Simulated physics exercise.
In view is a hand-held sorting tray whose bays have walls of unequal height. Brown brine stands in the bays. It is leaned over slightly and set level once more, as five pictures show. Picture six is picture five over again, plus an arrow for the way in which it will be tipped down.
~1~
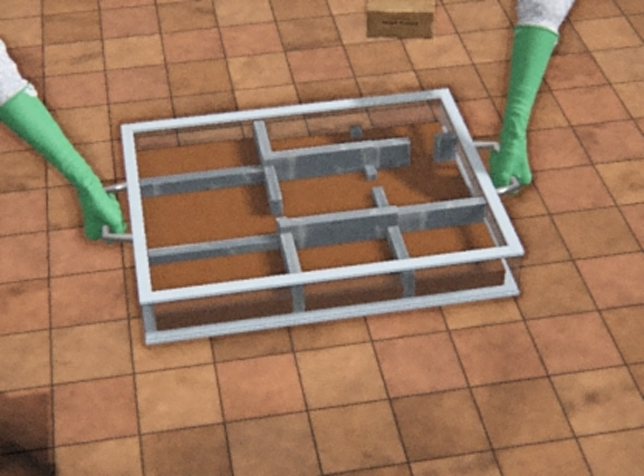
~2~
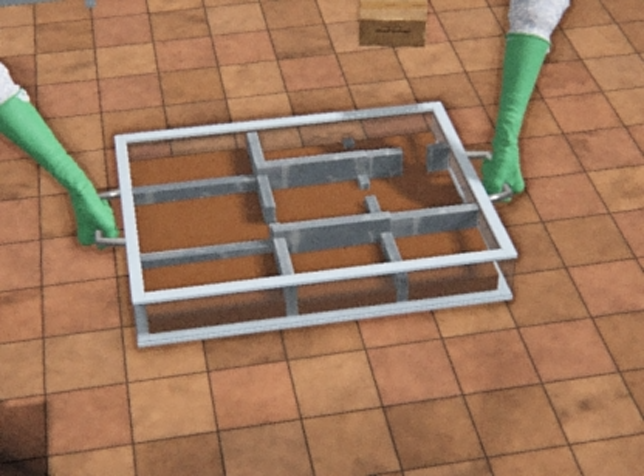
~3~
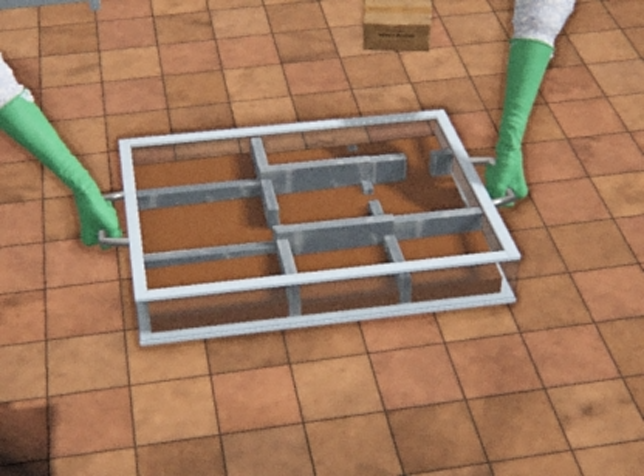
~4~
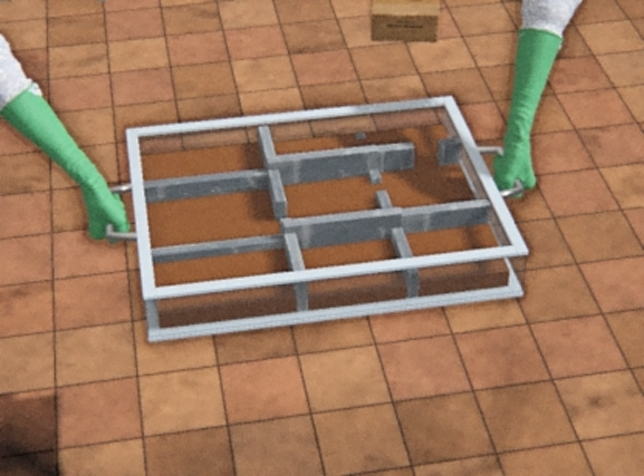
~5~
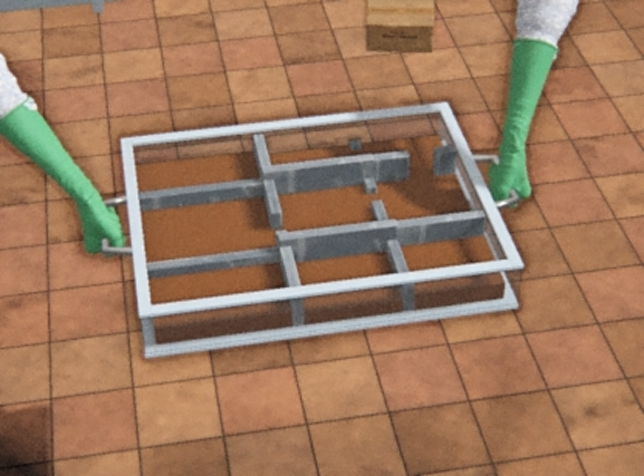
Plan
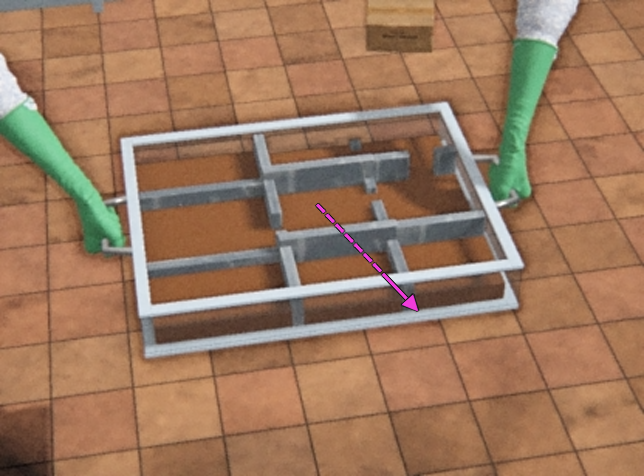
On a floor of square orange-brown tiles, seen from above at an angle, two arms in green gloves and white sleeves reach in from either side. They grip the handles of a pale grey metal-framed tray, its compartments divided by grey walls of uneven height over a brown content, with a small cardboard-coloured box behind. The hands tilt the tray very slightly backward and level it again, while the view shifts a little.
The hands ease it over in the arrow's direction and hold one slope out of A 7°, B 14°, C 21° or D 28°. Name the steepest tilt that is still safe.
Go for B.
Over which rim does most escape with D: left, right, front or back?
Over the front one.
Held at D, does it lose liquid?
Yes, it does.
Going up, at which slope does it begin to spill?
It is C.
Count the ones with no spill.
Two.
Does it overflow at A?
No, that is safe.
The arrow ends at (413, 306).
If A is chosen, nothing spills; the centre right bay holds the most.
If B is chosen, nothing spills; the centre right bay holds the most.
If C is chosen, about 14 % goes over the rim.
If D is chosen, about 46 % goes over the rim.
